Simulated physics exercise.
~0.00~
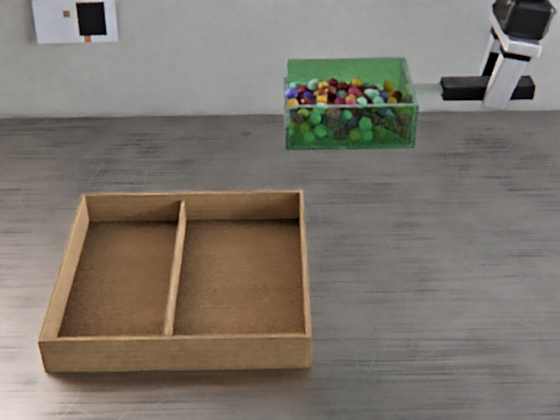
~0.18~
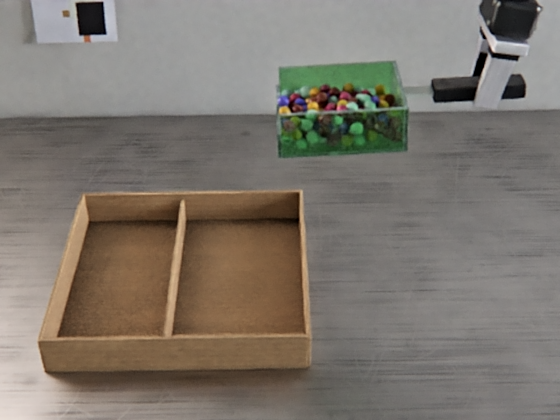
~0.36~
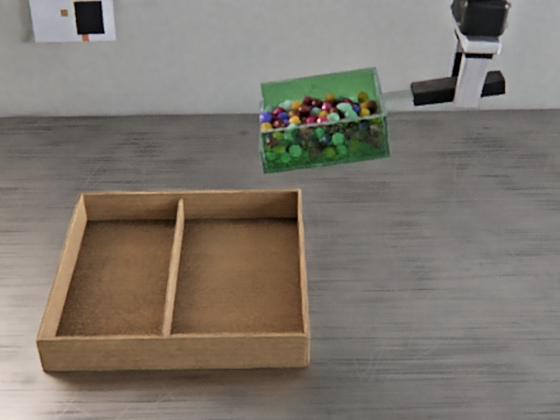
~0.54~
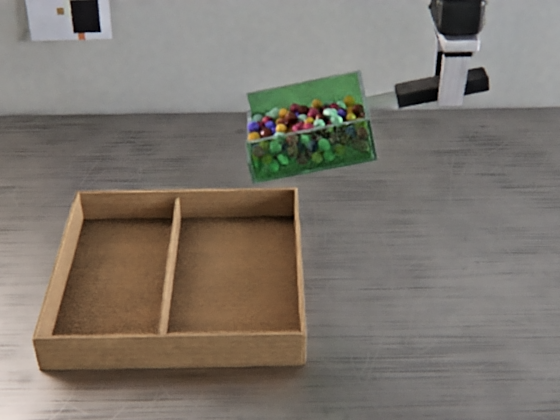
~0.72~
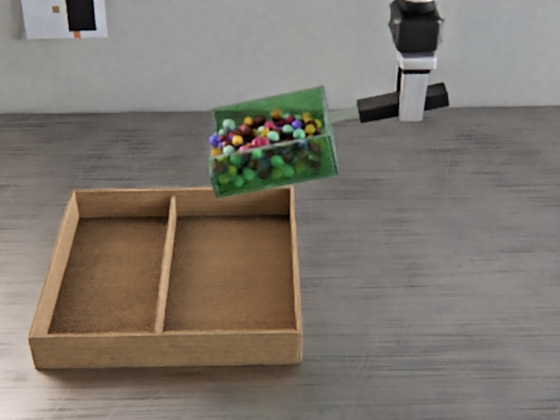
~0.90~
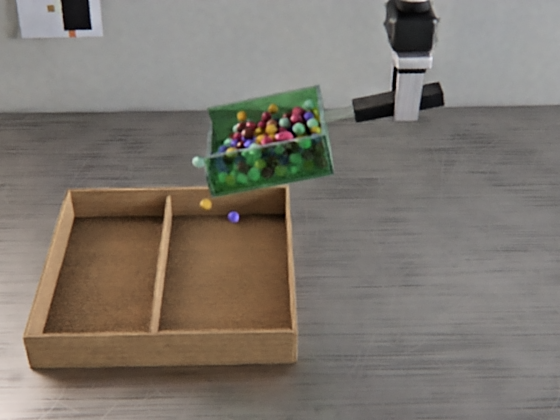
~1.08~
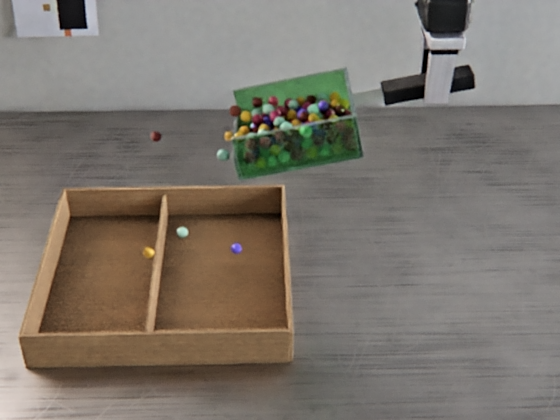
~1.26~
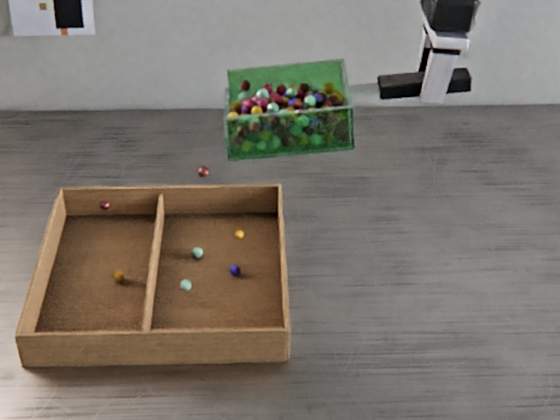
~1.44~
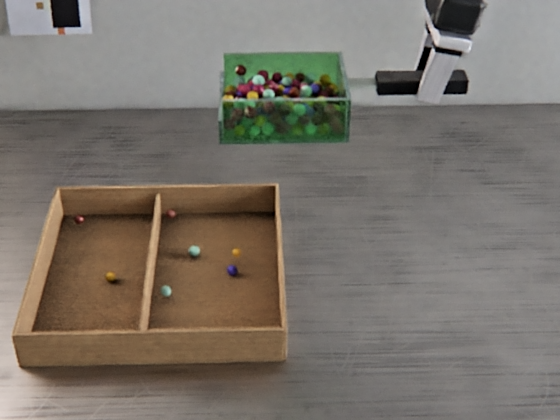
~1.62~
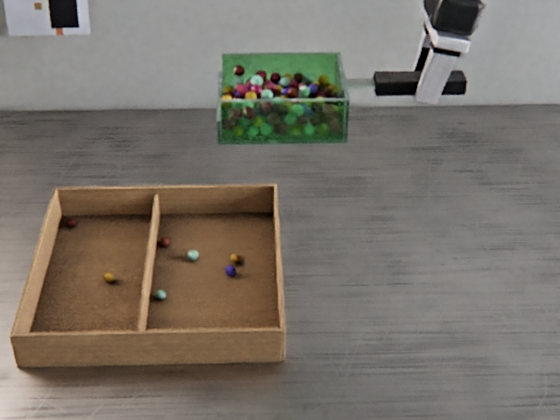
The footage shows a robot arm moving a green transparent box of colorful round sweets left and down toward a divided wooden tray, tipping it slightly so a few fall into both parts, then levelling and raising the box, still mostly full.
